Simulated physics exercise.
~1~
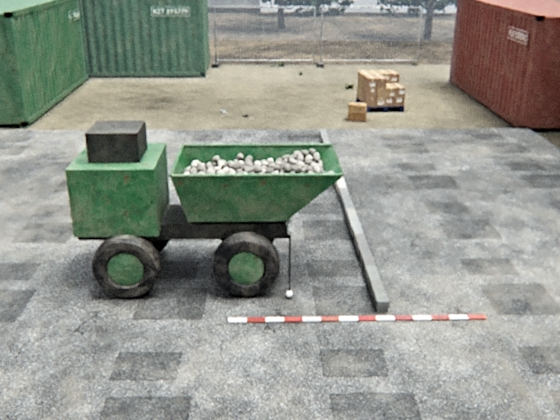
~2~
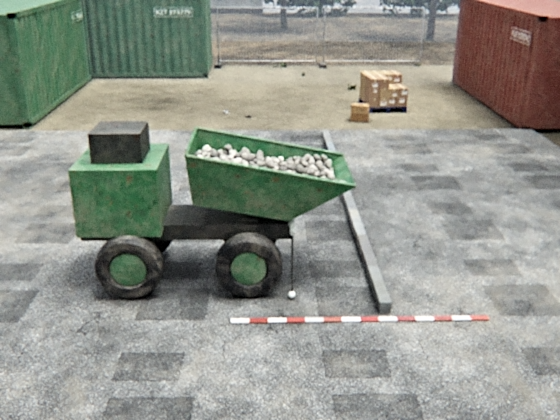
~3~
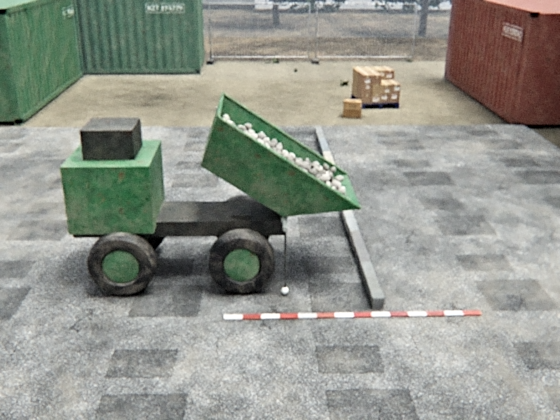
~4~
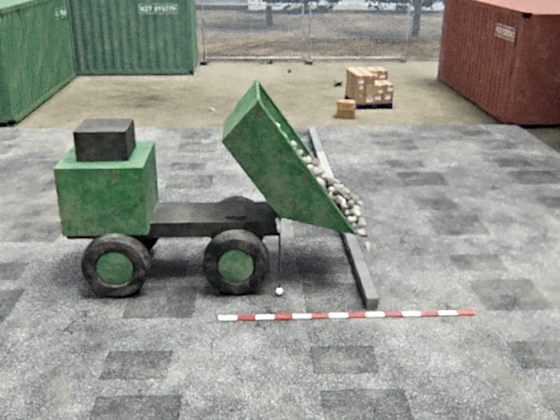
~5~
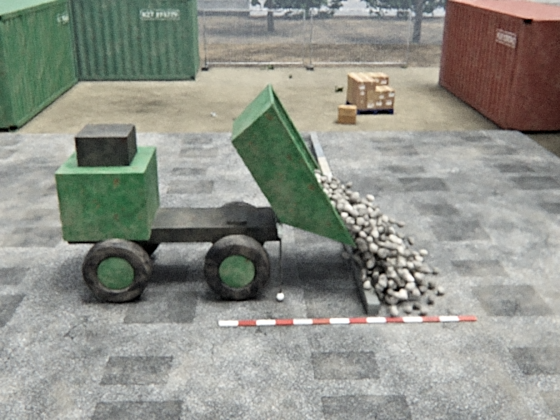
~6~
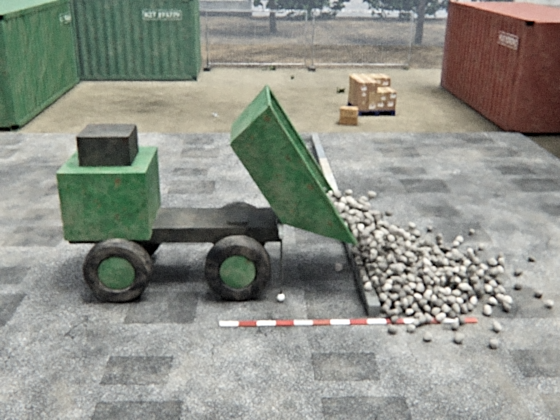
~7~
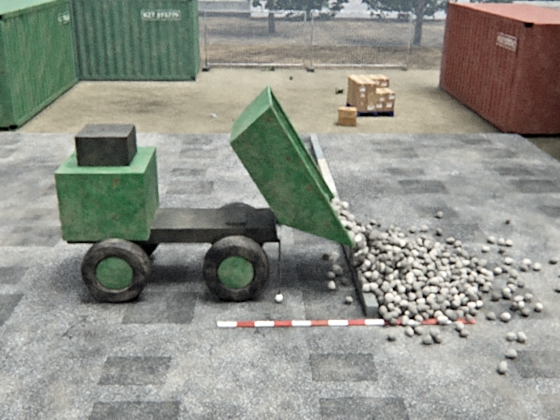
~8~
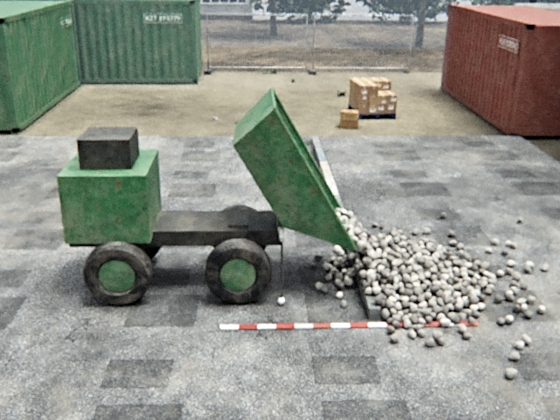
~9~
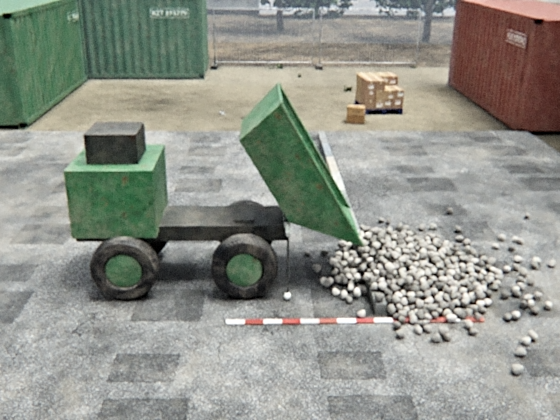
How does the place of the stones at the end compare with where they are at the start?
At the start the stones sit in the raised green skip of the dumper. By the end they lie lower and further right, in a spread heap on the ground, mostly beyond the kerb.
